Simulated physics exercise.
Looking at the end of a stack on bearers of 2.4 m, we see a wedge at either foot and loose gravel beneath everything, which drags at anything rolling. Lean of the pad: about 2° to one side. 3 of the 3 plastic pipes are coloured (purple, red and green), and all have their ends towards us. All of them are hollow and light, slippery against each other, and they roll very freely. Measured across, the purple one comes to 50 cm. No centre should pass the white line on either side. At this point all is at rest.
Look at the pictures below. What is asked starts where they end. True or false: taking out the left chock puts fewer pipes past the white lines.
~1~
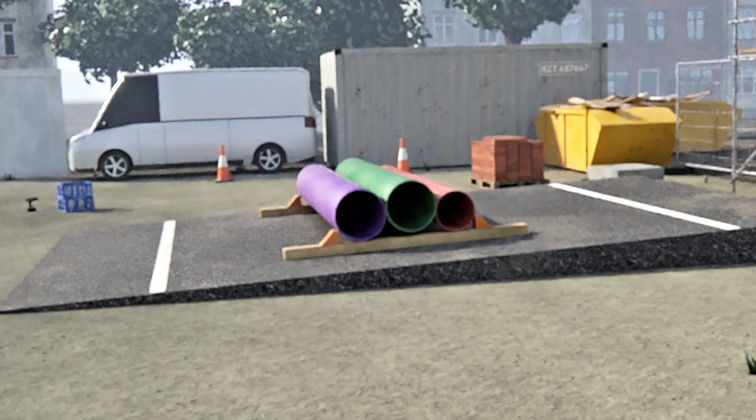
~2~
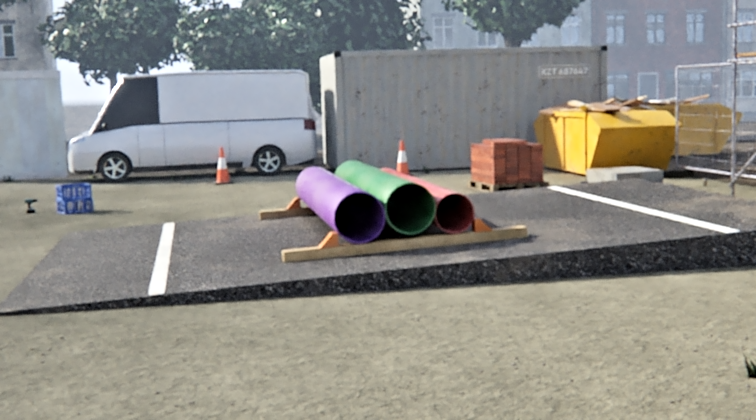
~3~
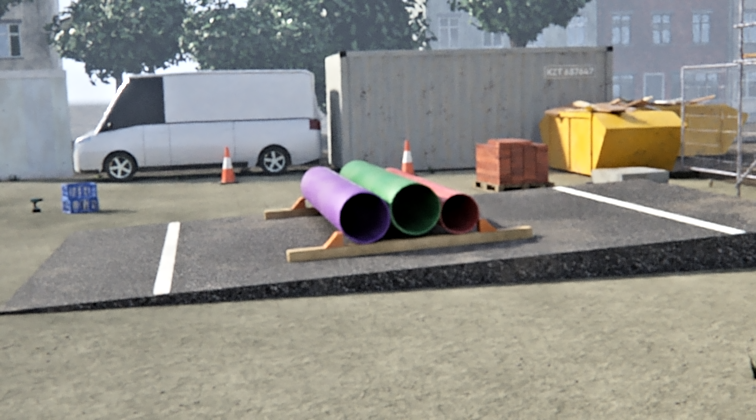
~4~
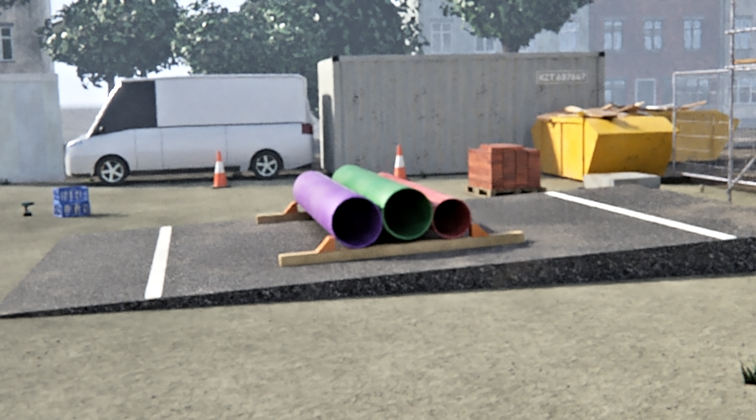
False; the right chock does.
If it is the left, after 2.9 s, purple is off the bearers, 95 cm short of the left line, rolling left; red is on the bearers, 110 cm from the bearers' left end, rolling left; green is on the bearers, 50 cm from the bearers' left end, rolling left; 0 of 3 have crossed.
If it is the left, in the end, purple is past the left line; red is past the left line; green is past the left line; 3 of 3 have crossed.
If it is the right, after 0.7 s, purple is on the bearers, 75 cm from the bearers' left end; red is on the bearers, 70 cm from the bearers' right end; green is on the bearers, 115 cm from the bearers' right end; 0 of 3 have crossed.
If it is the right, in the end, purple is on the bearers, 75 cm from the bearers' left end; red is on the bearers, 70 cm from the bearers' right end; green is on the bearers, 115 cm from the bearers' right end; 0 of 3 have crossed.
